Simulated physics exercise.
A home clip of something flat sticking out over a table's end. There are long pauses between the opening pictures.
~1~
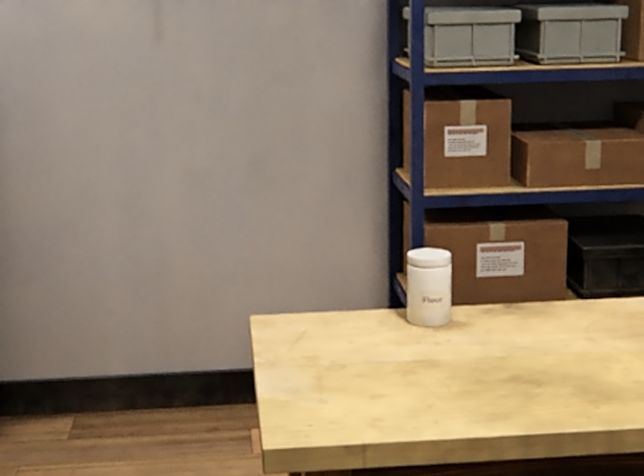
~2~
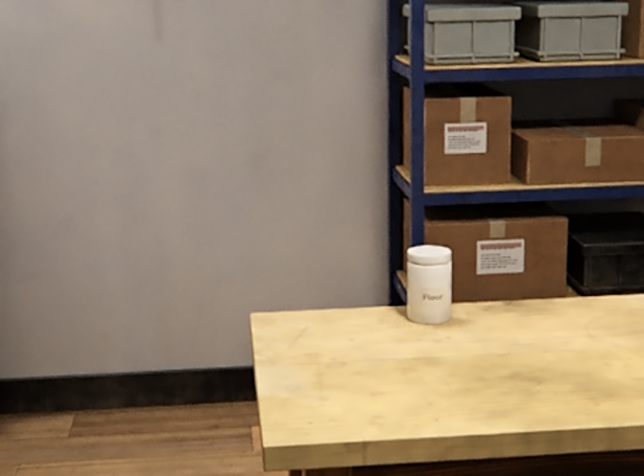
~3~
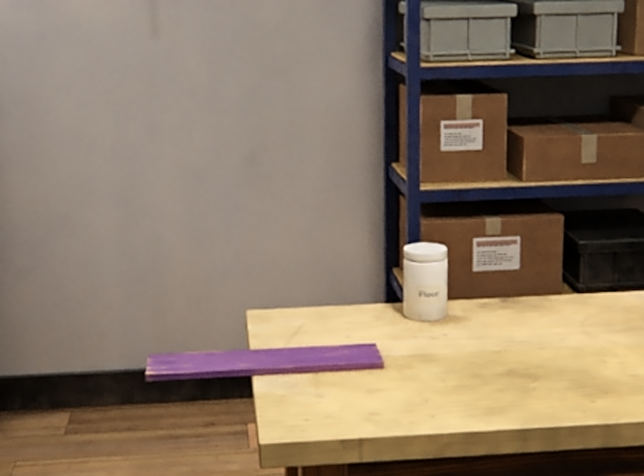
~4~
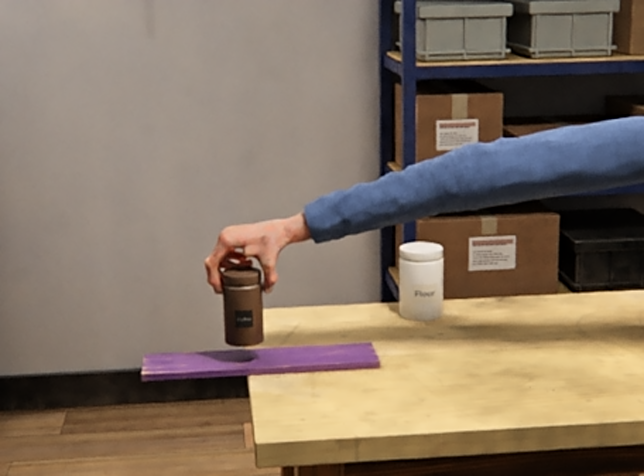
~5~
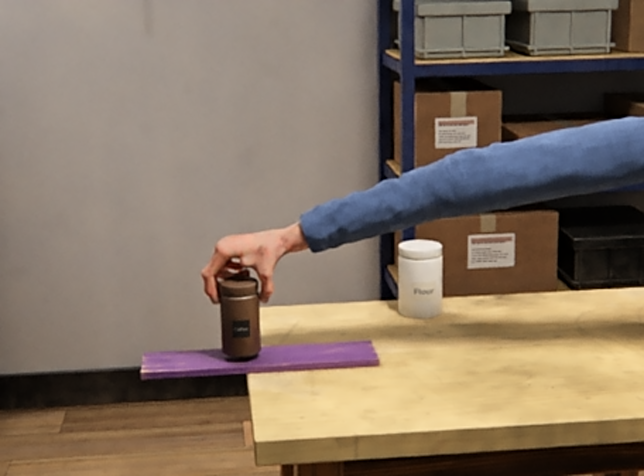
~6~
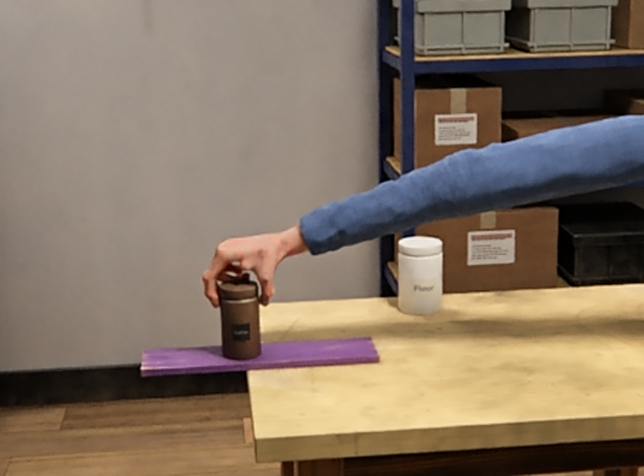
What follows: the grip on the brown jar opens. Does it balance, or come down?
In the end the board stays on the table.
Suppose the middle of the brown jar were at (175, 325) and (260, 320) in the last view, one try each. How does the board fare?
First try: It tips off the edge; second try: It holds.
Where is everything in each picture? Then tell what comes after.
In the first frame, the last thing is not in view yet; white jar (429, 287).
In the second frame, the last thing is not in view yet; white jar (429, 284).
In the third frame, the last thing is not in view yet; white jar (425, 281).
The fourth frame shows still above its spot; brown jar (243, 306); white jar (421, 281).
The fifth frame shows still above its spot; brown jar (240, 316); white jar (420, 279).
The sixth frame shows in place under the hand; brown jar (240, 319); white jar (420, 276).
Then, 0.80 s after the last picture, nothing has stirred.
Then, 1.70 s after the last picture, brown jar resting near (240, 320).
At rest, all 3 in place. Seen from the same camera at the end, brown jar near (240, 320). The board holds.
